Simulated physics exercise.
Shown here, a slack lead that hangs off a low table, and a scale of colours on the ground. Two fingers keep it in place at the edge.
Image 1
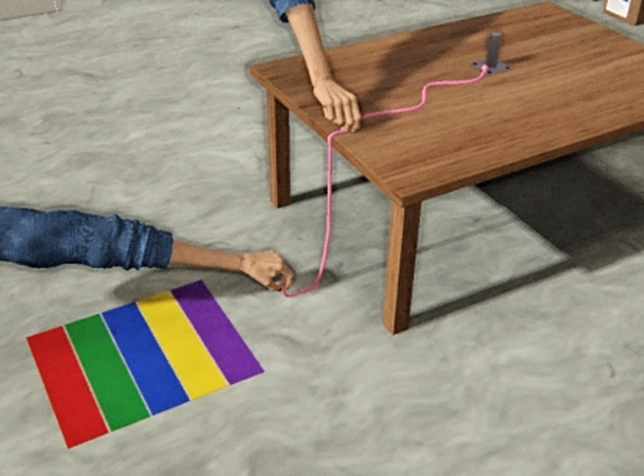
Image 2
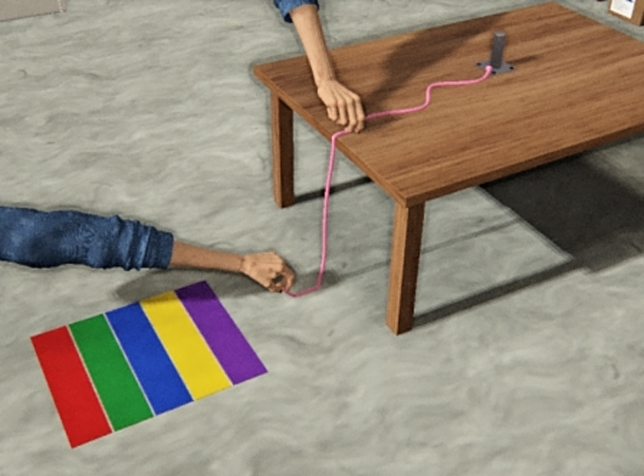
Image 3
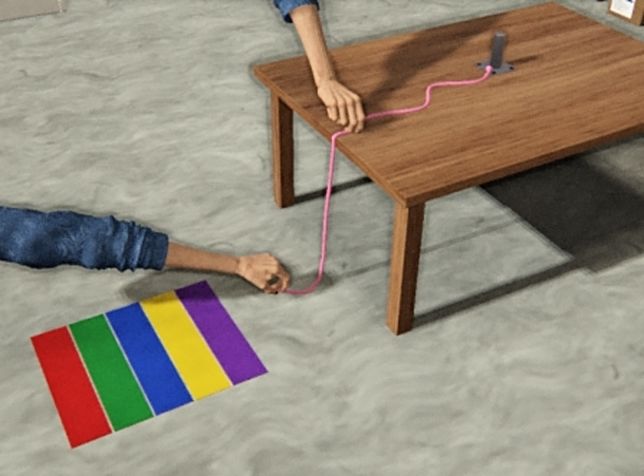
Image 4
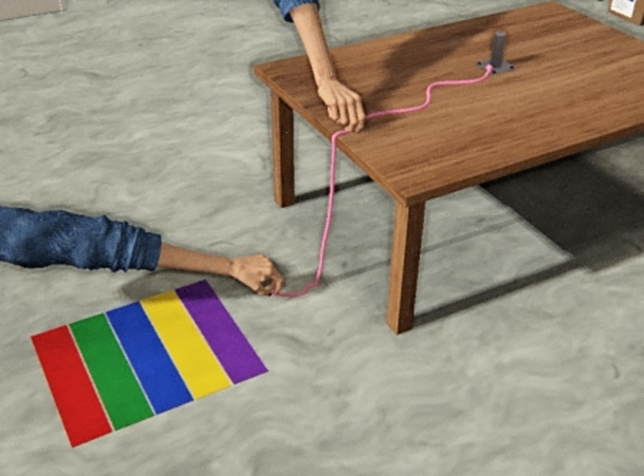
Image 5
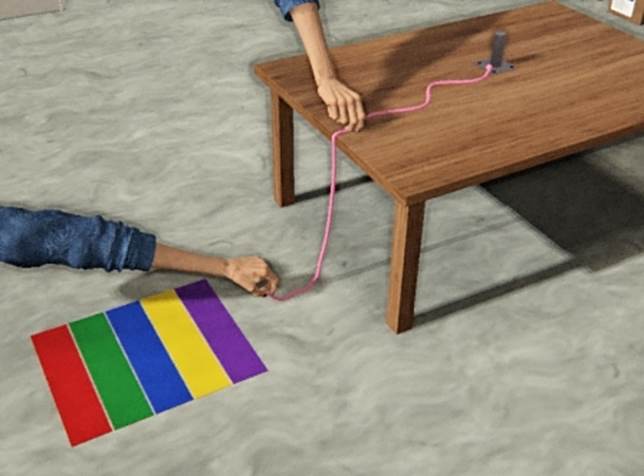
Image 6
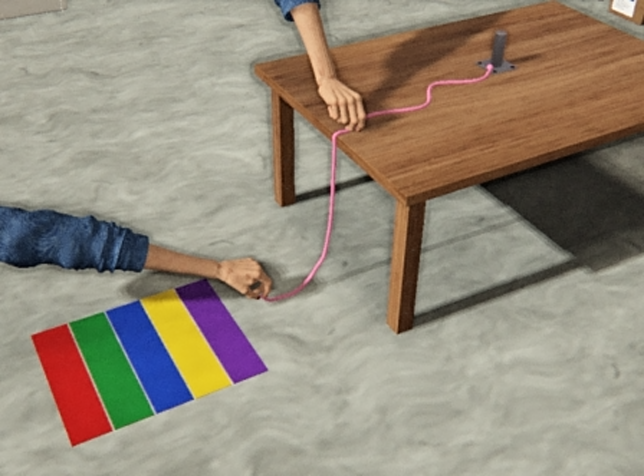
A hand near the floor drew the loose end of a pink cord slightly left beside a strip of coloured bands, while another hand kept the cord pressed at the wooden table's edge.
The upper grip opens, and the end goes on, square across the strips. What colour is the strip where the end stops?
It is blue.
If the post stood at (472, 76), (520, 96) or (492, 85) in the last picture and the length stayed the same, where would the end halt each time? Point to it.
First try about (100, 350), second about (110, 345), third about (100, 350).
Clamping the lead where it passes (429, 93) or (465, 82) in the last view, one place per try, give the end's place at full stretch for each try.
Try one gives (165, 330); try two gives (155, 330).
Soon after, end near (222, 309); over purple.
Then, end near (176, 325); over yellow.
At full stretch, end near (147, 335); over blue. It halts on the blue strip.
